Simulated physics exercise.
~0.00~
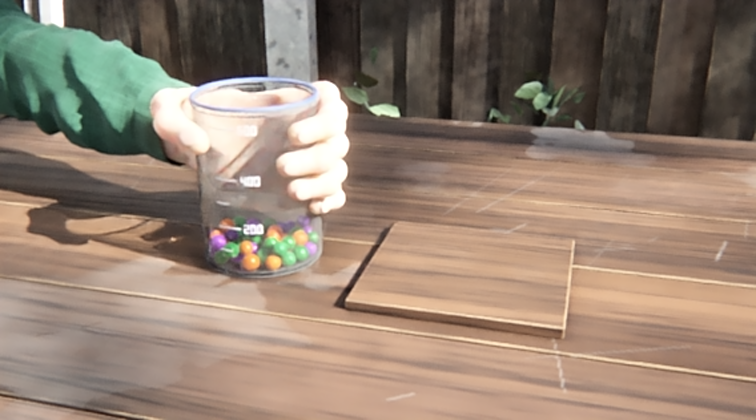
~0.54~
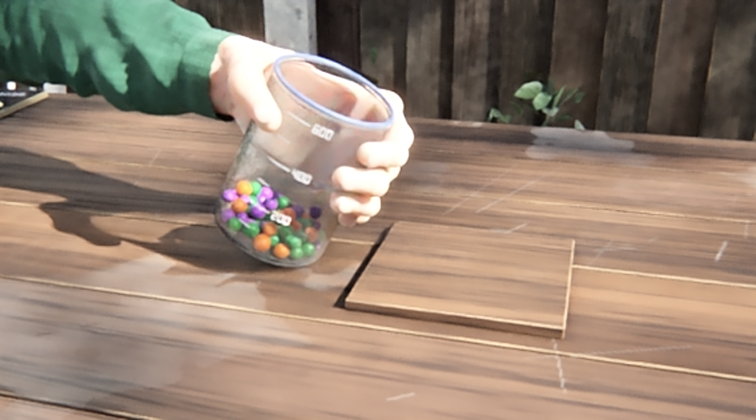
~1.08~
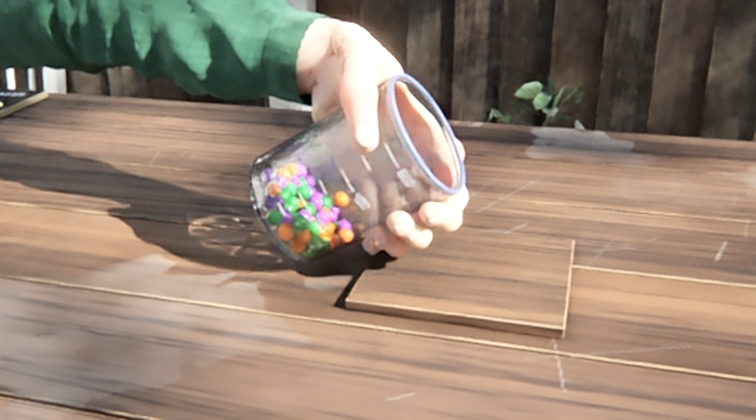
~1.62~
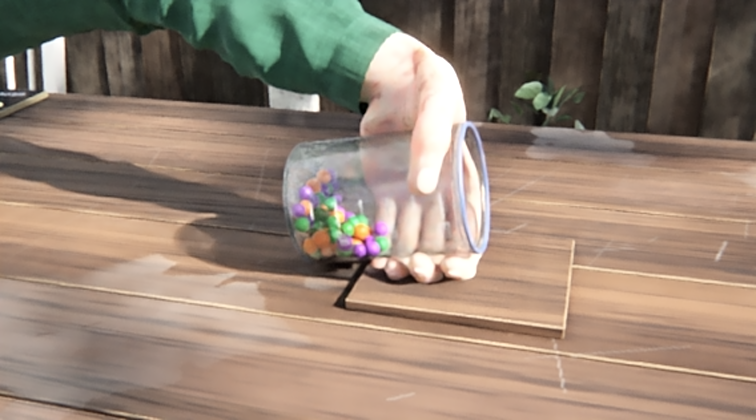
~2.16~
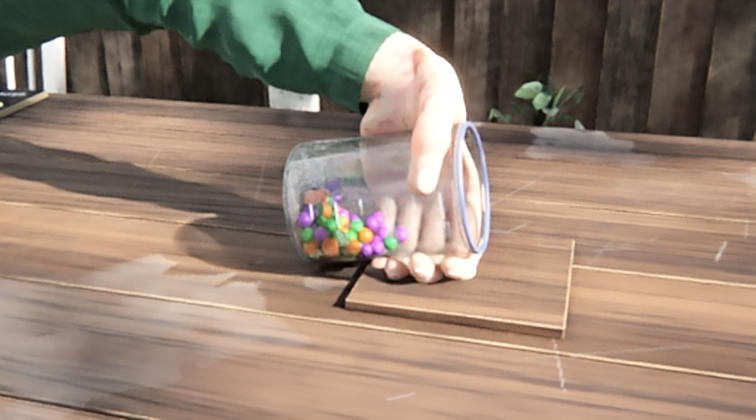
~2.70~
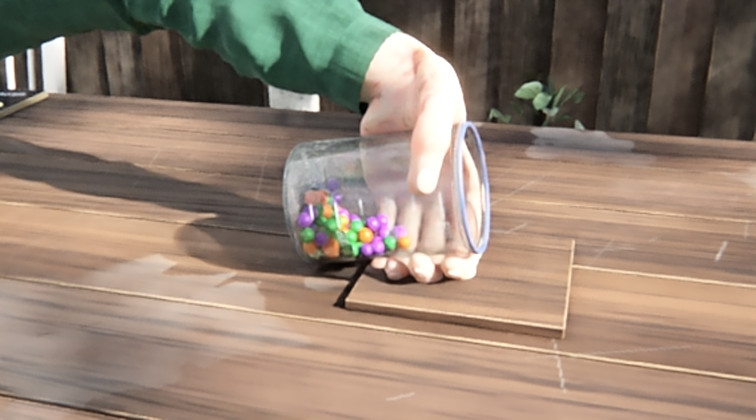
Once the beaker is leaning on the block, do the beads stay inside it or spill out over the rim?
The beads stay inside. They slide along the lower side of the beaker and settle well short of the rim.
